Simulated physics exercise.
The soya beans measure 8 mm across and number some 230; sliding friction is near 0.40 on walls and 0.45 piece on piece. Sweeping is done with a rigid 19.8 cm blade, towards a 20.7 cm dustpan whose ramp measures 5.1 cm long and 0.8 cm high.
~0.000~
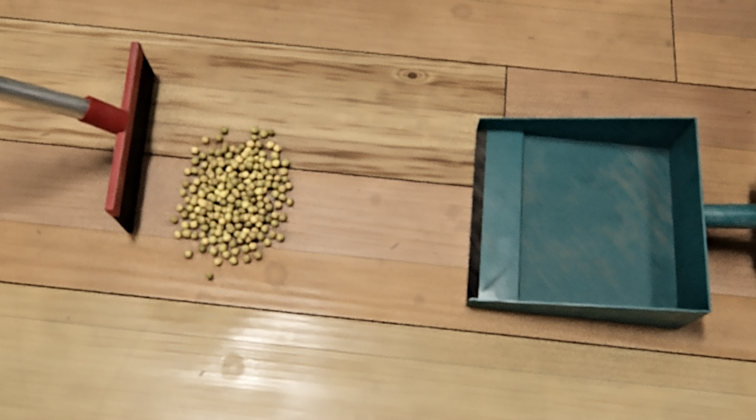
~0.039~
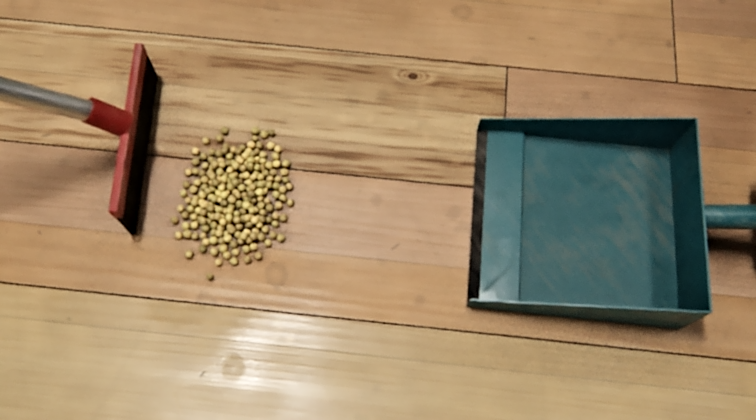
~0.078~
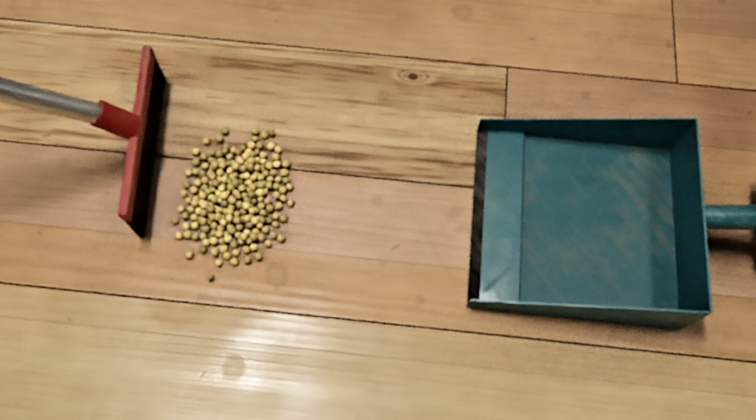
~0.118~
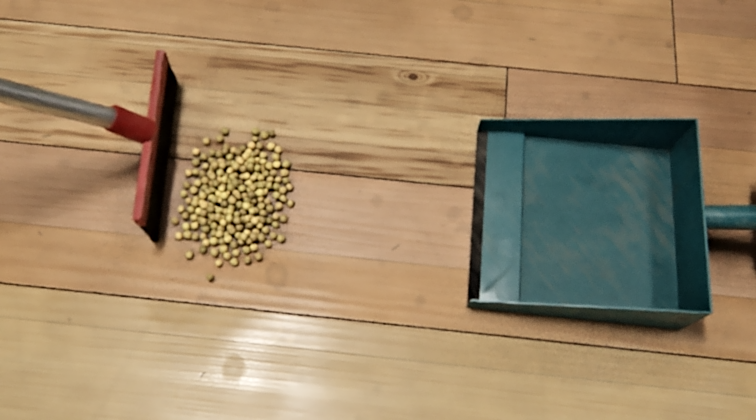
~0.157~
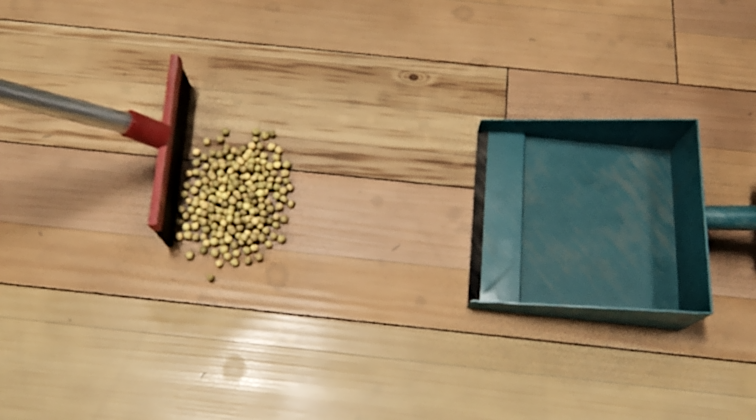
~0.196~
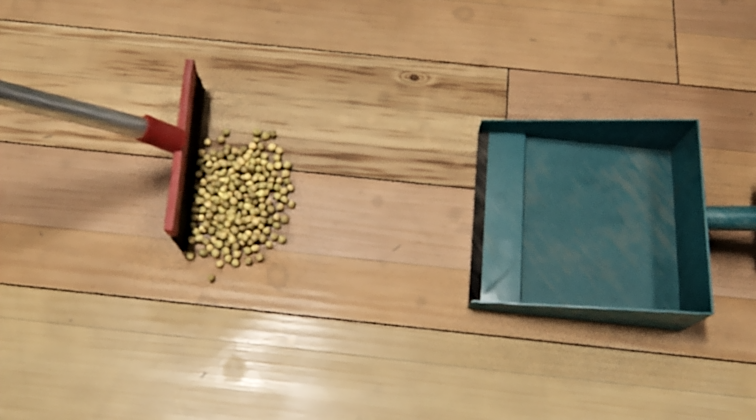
A teal dustpan lies at the right on a floor of light brown wooden planks, seen from above at a slight tilt. To its left sits a loose heap of small yellowish soya beans, with a red blade on a grey handle at the far left. The blade slides rightward, reaches the heap and pushes its left edge inward, while the dustpan and camera stay still.
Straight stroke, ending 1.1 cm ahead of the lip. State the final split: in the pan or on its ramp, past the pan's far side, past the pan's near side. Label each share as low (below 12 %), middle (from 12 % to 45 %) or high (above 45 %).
In the pan or on its ramp - middle; past the pan's far side - low; past the pan's near side - middle.
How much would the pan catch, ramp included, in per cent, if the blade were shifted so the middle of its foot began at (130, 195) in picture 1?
I'd put it at around 15 per cent.
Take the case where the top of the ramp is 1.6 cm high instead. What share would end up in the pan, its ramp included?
Estimate: About 25 in a hundred.
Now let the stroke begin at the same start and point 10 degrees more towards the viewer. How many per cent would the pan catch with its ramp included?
Then about 20 per cent.
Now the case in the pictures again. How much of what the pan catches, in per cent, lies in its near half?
Something like 80 in a hundred.
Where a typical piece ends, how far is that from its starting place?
Median: Approx. 26 cm.
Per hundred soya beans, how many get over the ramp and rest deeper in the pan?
About 5 %.
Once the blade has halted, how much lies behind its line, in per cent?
About 20 per cent.
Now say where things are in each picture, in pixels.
In the first picture, blade from (114, 211) to (138, 51), moved 0.0 cm, 0 of the pieces shifted so far; middle of the pieces at (235, 192); pan at (591, 225).
In the second picture, blade from (117, 212) to (141, 52), moved 0.3 cm, 0 of the pieces shifted so far; middle of the pieces at (236, 193).
In the third picture, blade from (126, 216) to (150, 55), moved 1.3 cm, 0 of the pieces shifted so far; middle of the pieces at (236, 193).
In the fourth picture, blade from (141, 220) to (163, 59), moved 2.8 cm, 0 of the pieces shifted so far; middle of the pieces at (236, 193).
In the fifth picture, blade from (156, 226) to (177, 63), moved 4.5 cm, 1 of the pieces shifted so far; middle of the pieces at (237, 194).
In the sixth picture, blade from (172, 231) to (192, 68), moved 6.1 cm, 44 of the pieces shifted so far; middle of the pieces at (239, 197); pan at (593, 227). Its pace works out near 0.42 m/s, heading 12 degrees towards the viewer's side.
Then, at 0.54 s, middle of the blade 17 cm from the lip; 0 % over the lip, far side 0 %, near side 10 %.
After 0.77 s, middle of the blade 8 cm from the lip; 0 % over the lip, far side 5 %, near side 15 %.
After 1.11 s, middle of the blade 2 cm from the lip; 30 % over the lip, far side 10 %, near side 20 %.
In the end, at 2.0 s, pan 30 %, far side 10 %, near side 20 %, in front of the lip or behind the blade 45 %.
